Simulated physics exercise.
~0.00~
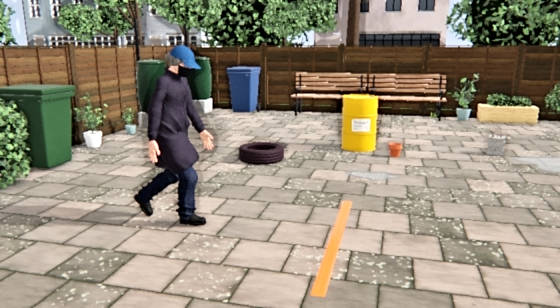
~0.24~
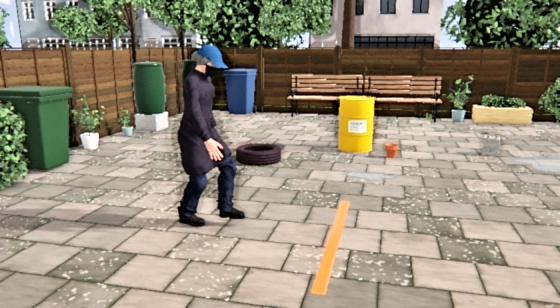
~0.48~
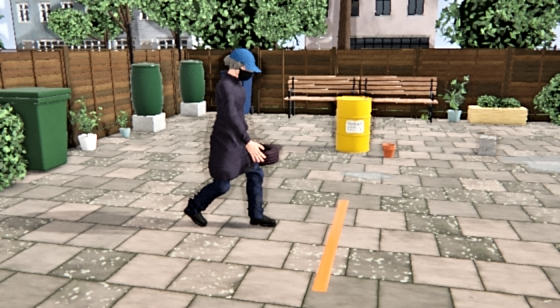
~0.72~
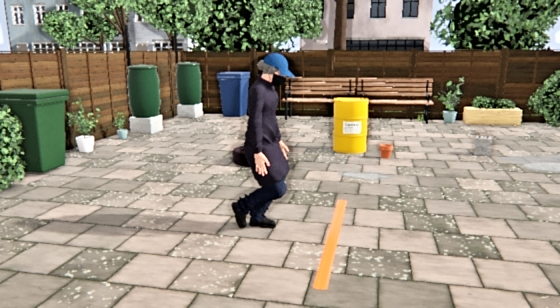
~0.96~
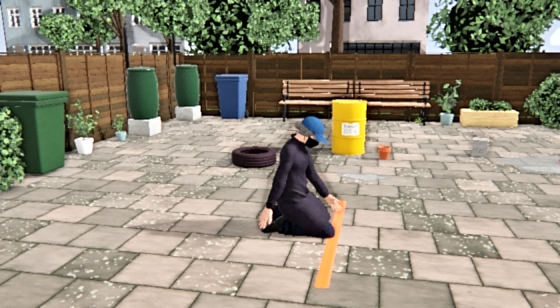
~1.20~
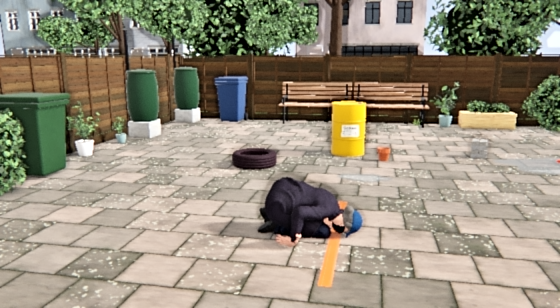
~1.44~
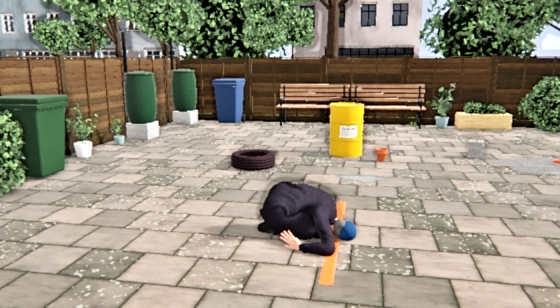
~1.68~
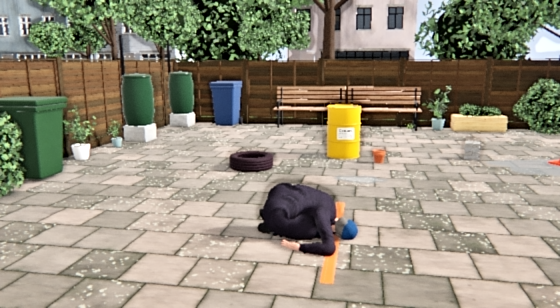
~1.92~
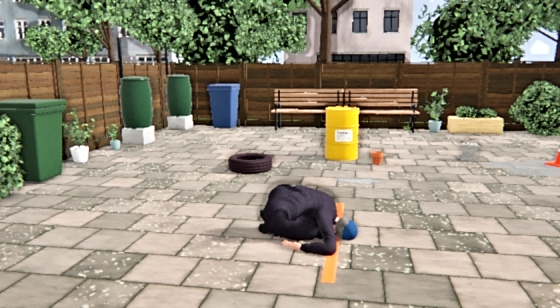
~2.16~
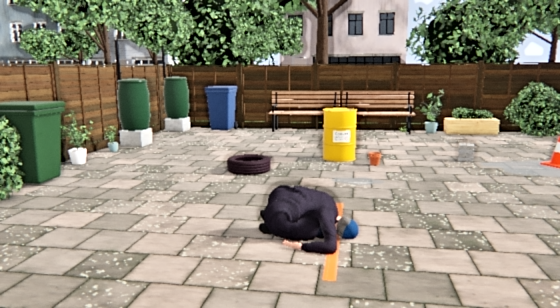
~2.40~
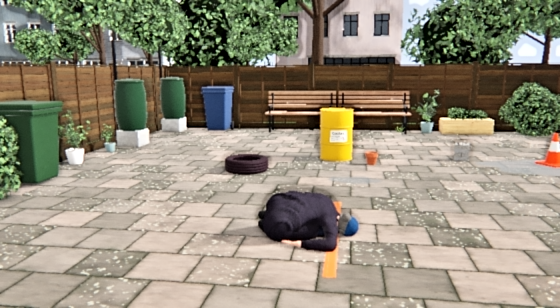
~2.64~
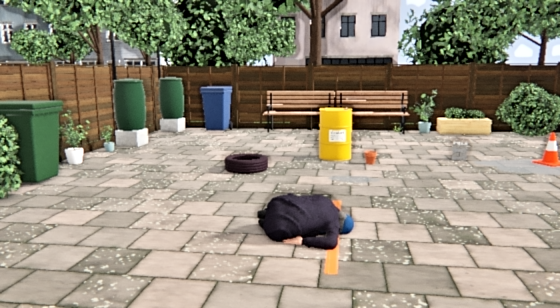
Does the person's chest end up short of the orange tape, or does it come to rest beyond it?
The person's chest comes to rest short of the orange tape, with the body curled up on the left side of it.
